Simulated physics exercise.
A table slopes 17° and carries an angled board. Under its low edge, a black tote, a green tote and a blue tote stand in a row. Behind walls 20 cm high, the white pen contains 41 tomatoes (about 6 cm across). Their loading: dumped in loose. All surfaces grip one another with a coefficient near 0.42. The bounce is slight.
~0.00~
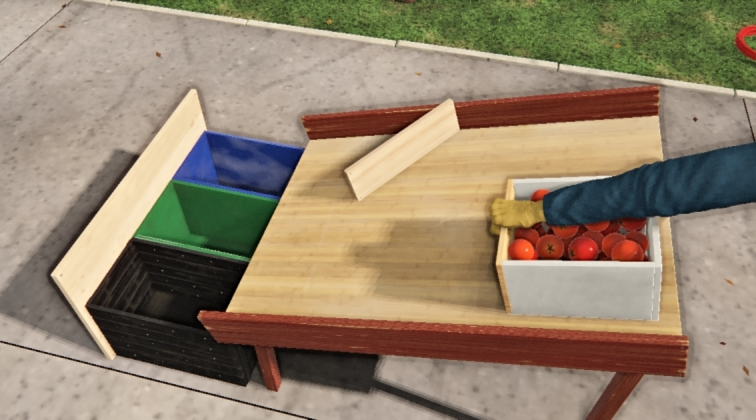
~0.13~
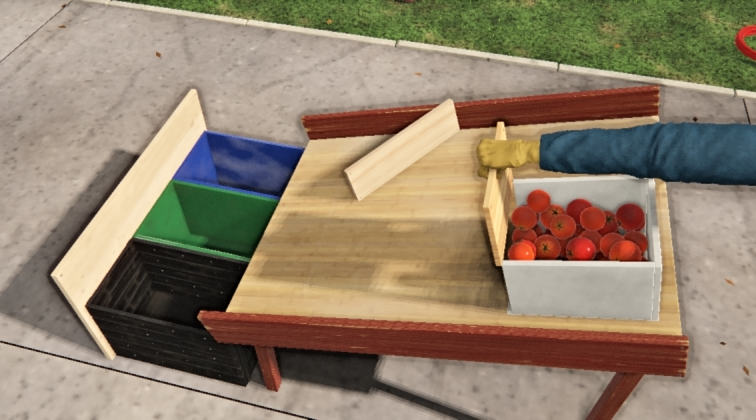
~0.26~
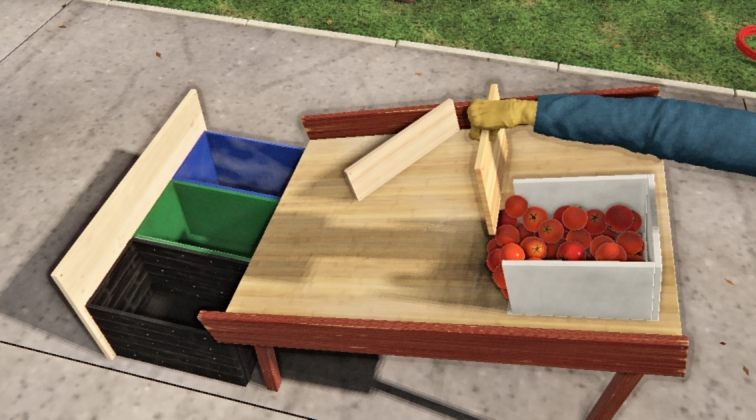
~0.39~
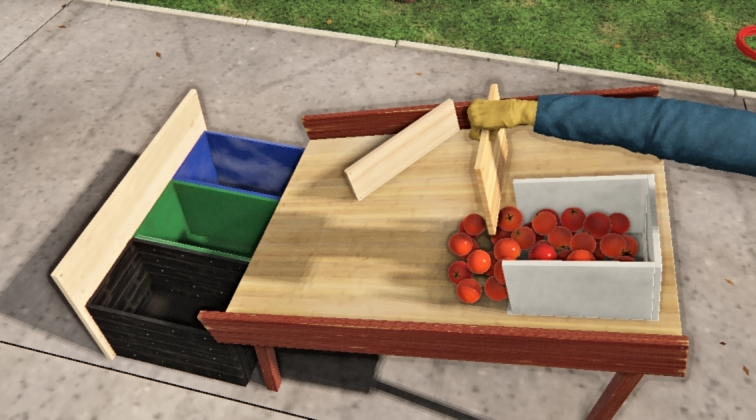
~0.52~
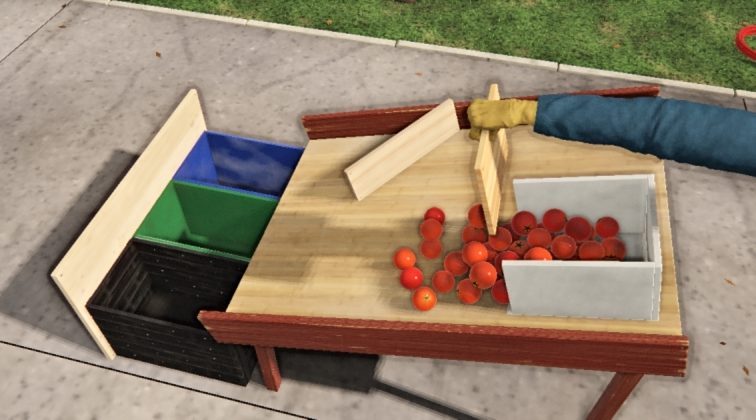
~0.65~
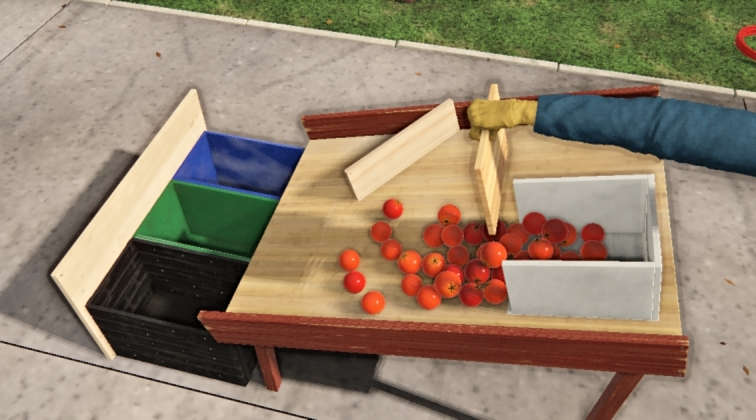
The clip shows a gloved hand lifting the wooden end panel of a white pen on a sloping table, then holding it aside as red tomatoes roll out leftward and spread across the tabletop below an angled board.
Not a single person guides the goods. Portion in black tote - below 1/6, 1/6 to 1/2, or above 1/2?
Above 1/2.
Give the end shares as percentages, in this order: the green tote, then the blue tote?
Result: Near 35 % and near 0 %.
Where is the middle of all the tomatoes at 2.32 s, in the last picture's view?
At about (176, 299).
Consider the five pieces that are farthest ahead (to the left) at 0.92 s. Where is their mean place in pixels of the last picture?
Close to (255, 256).
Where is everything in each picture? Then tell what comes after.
In the first frame (each is followed by its nearest rim corner in this view), white pen, (654, 264); black tote, (227, 337); none out.
White pen, (654, 264), in the second frame.
White pen, (654, 264); 4 out, the lowest tomato at (499, 249), in the third frame.
White pen, (654, 264); 12 out, the lowest tomato at (467, 248), in the fourth frame.
White pen, (654, 264); 18 out, the lowest tomato at (404, 260), in the fifth frame.
White pen, (654, 264); black tote, (227, 337); 25 out, the lowest tomato at (349, 261), in the sixth frame.
After 0.92 s, 6 still in the white pen, 33 on the slope and 2 in the air.
After 1.25 s, 7 in the black tote, 2 in the green tote, 26 on the slope and 6 in the air.
After 1.72 s, 25 in the black tote, 13 in the green tote and 3 in the air.
Outcome (at 2.32 s), 27 in the black tote and 14 in the green tote. Asked share, 27 of 41, 66 per cent.
